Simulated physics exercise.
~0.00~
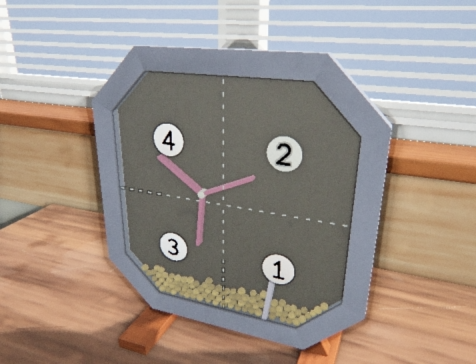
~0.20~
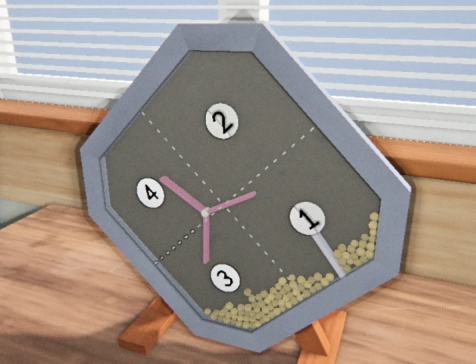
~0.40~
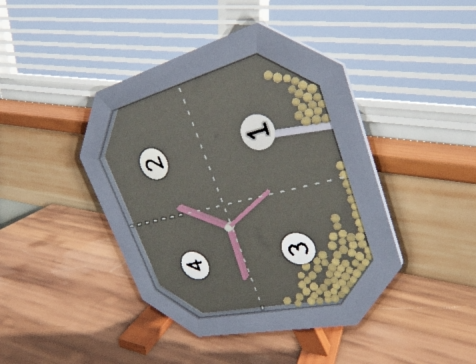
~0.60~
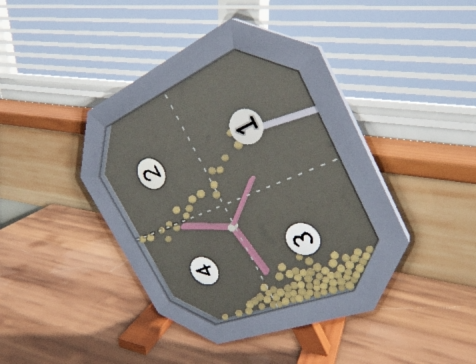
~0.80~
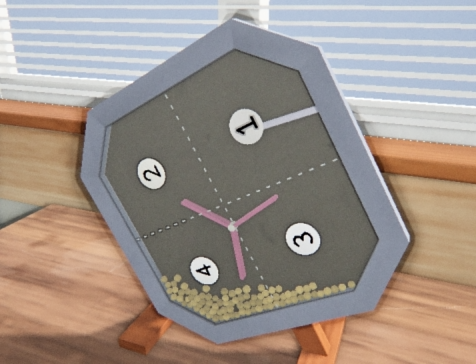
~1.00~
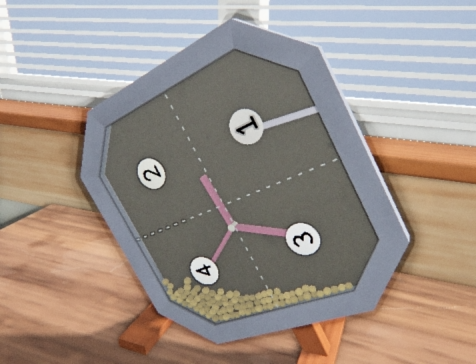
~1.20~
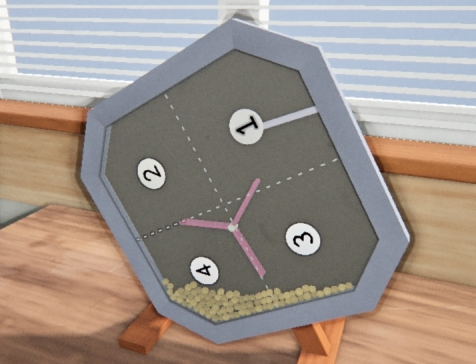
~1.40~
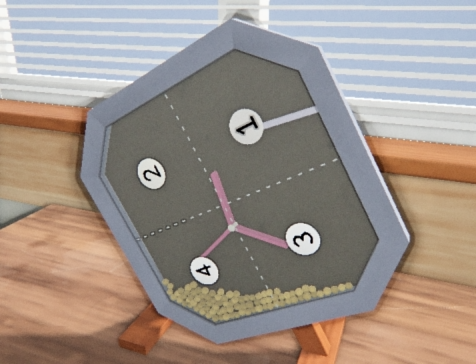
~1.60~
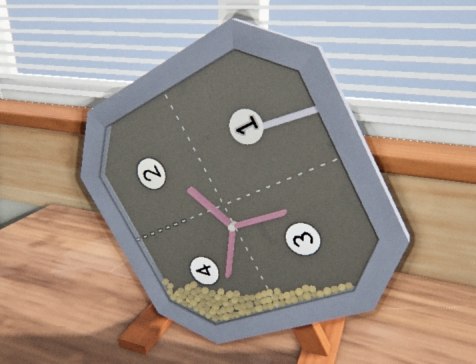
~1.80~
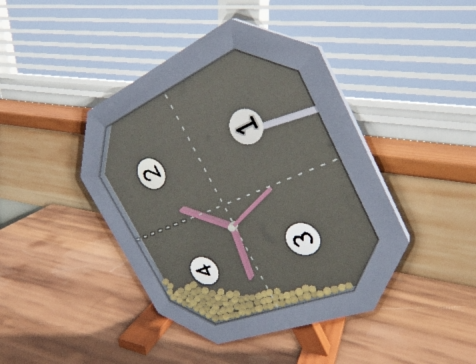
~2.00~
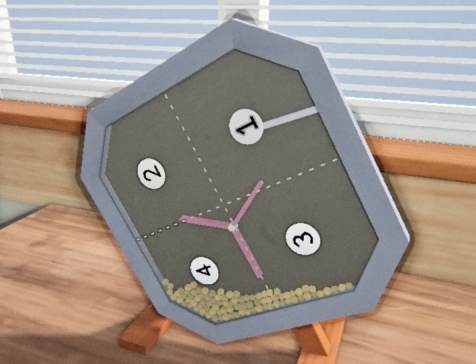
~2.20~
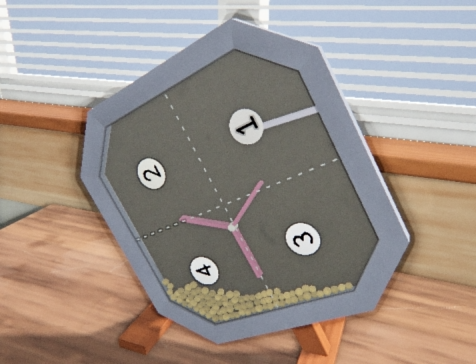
The octagonal case turns anticlockwise, spilling its pale beans until most settle in quarter four.
